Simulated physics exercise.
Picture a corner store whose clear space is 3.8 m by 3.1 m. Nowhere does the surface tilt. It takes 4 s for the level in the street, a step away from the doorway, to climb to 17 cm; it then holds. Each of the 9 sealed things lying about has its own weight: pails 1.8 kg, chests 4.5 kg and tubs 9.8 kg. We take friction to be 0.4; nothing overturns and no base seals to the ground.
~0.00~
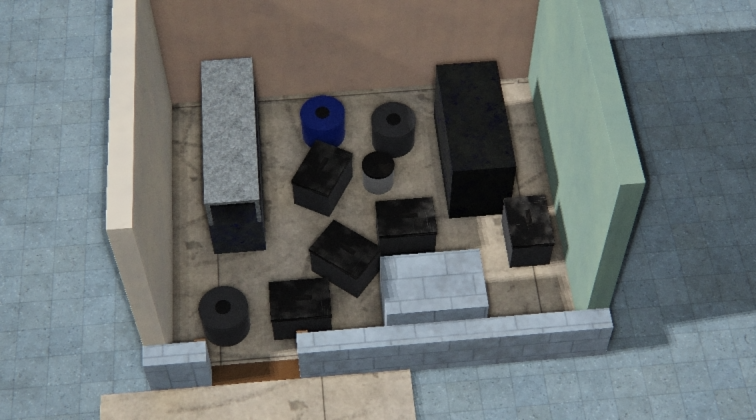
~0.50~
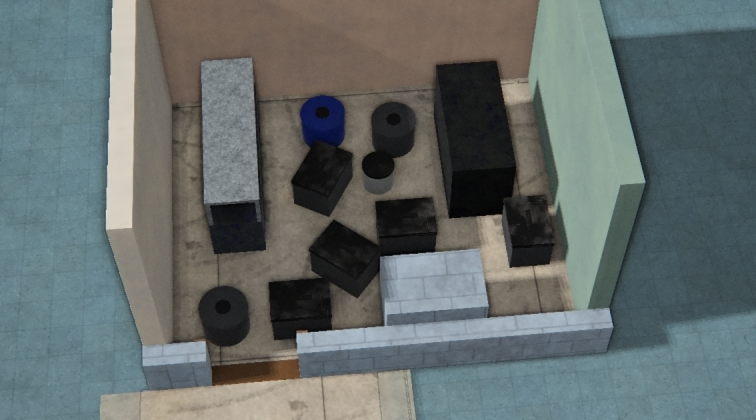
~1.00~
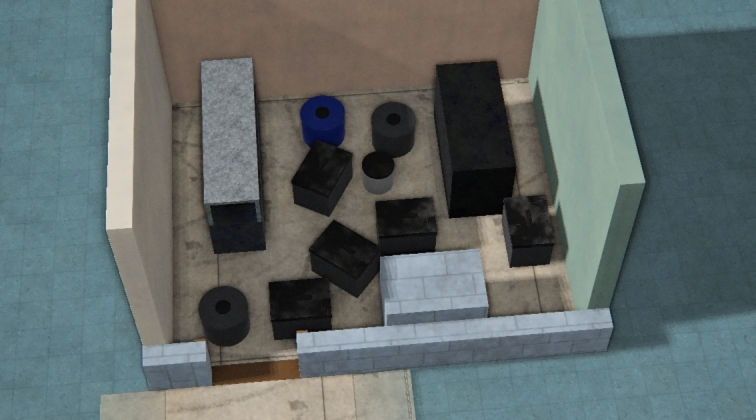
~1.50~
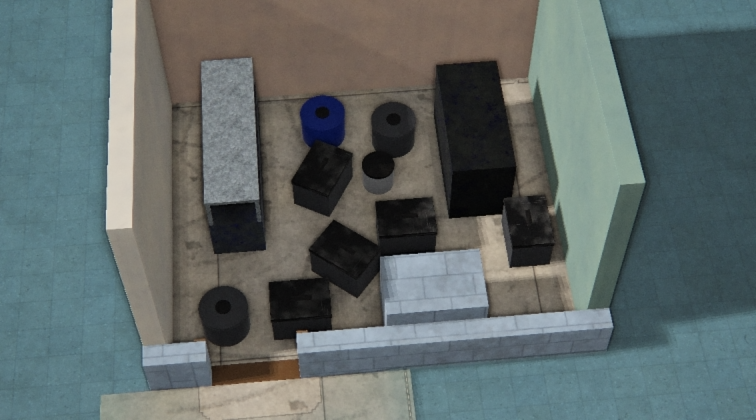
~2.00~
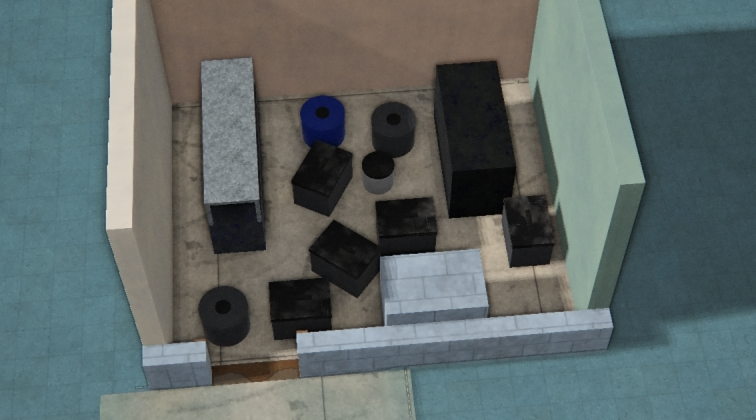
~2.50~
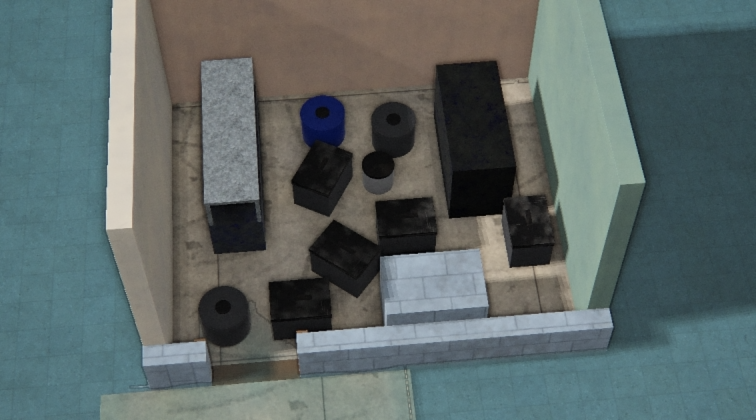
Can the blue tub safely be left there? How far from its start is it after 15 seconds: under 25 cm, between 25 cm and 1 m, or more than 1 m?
Looks like it will get pushed a little way.
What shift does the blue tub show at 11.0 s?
By then it has shifted roughly 80 cm.
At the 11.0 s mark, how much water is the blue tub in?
6 cm or so.
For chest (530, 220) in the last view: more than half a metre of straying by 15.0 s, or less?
The shift stays smaller.
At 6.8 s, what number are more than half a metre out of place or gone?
4.
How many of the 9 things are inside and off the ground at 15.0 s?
At that moment it comes to 8.
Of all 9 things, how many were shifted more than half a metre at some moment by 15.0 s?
Tally: 8.
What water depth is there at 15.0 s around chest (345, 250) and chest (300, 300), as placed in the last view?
Some 10 cm at the first, some 6 cm at the second.
After 3.5 s the blue tub is near (323, 113), 0.0 m from its start, aground; 0 afloat.
After 6.8 s the blue tub is near (323, 113), 0.0 m from its start, aground; 4 afloat.
After 11.0 s the blue tub is near (286, 169), 0.8 m from its start, afloat; 8 afloat.
After 15.0 s the blue tub is near (359, 100), 0.4 m from its start, afloat; 8 afloat.
